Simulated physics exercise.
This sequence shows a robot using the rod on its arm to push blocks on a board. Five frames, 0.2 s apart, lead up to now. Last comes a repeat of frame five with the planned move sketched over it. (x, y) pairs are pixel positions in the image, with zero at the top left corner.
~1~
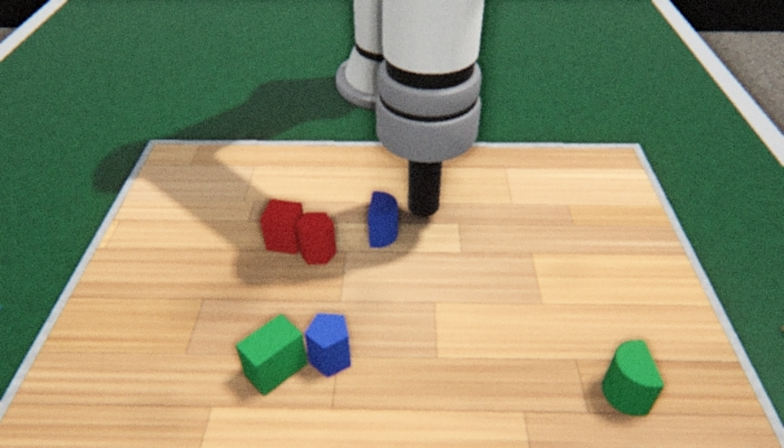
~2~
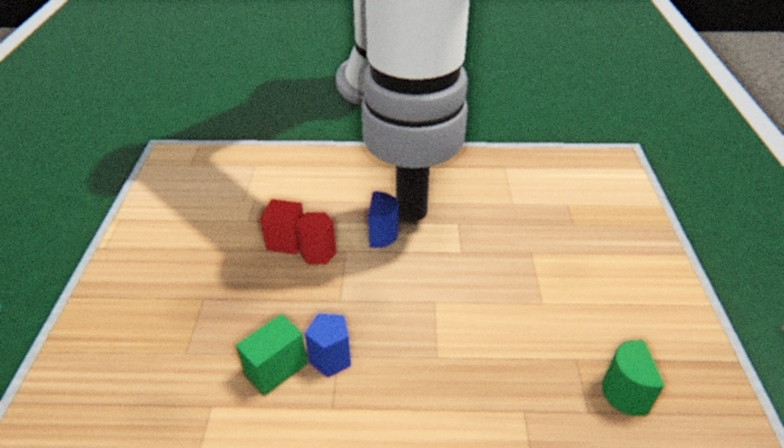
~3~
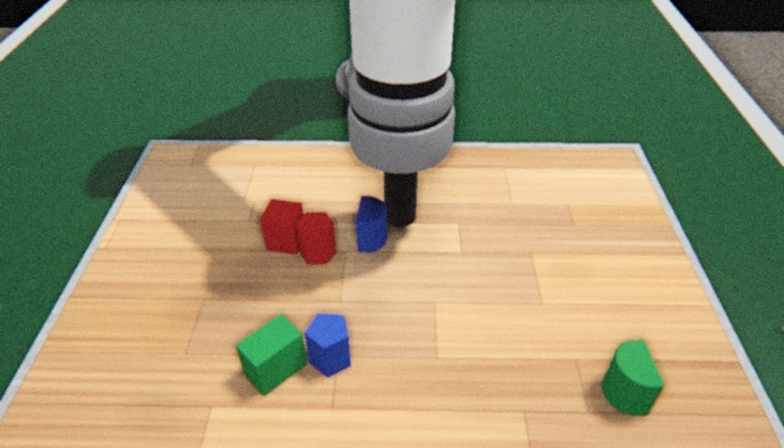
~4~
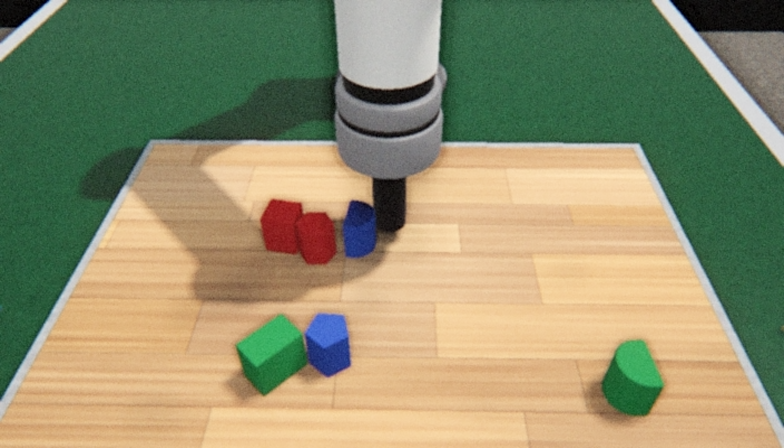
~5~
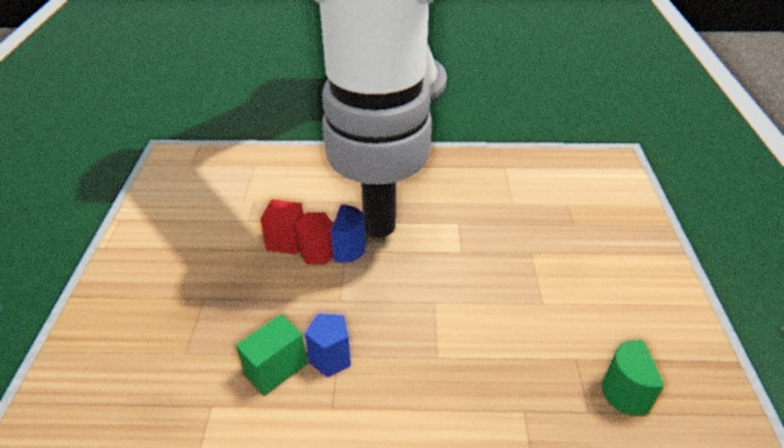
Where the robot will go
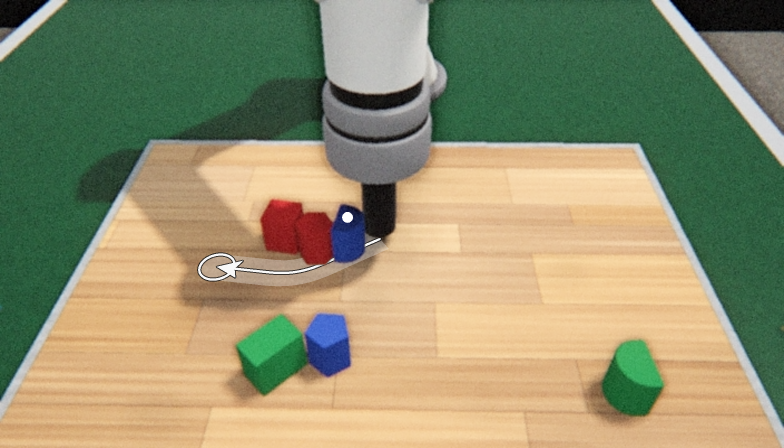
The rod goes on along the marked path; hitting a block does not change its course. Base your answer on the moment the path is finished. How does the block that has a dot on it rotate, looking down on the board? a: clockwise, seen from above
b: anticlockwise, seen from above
Answer: B.
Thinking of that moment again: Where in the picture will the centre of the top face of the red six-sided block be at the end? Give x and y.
(145, 267)
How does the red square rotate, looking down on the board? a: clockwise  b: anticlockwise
a.
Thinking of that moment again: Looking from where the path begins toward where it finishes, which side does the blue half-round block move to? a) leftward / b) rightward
Option a.
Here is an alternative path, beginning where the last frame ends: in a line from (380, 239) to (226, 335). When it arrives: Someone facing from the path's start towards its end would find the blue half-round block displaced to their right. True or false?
This is true.
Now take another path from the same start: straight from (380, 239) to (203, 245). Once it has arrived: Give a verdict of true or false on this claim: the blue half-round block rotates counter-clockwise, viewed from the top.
This is true.
The line goes from (380, 239) over (330, 261) and (274, 273) to (217, 267); the dot is on the blue half-round block.
The first path, step by step. One third of the way, rod (328, 249); red square (272, 211), turned 40° clockwise; red six-sided block (263, 241), turned 30° clockwise; blue half-round block (293, 242).
Two thirds of the way, rod (270, 261); red square (272, 211), turned 40° clockwise; red six-sided block (200, 251), turned 30° clockwise; blue half-round block (231, 254).
At the end, rod (213, 255); red square (272, 211), turned 40° clockwise; red six-sided block (145, 267); blue half-round block (177, 255), turned 45° anticlockwise.
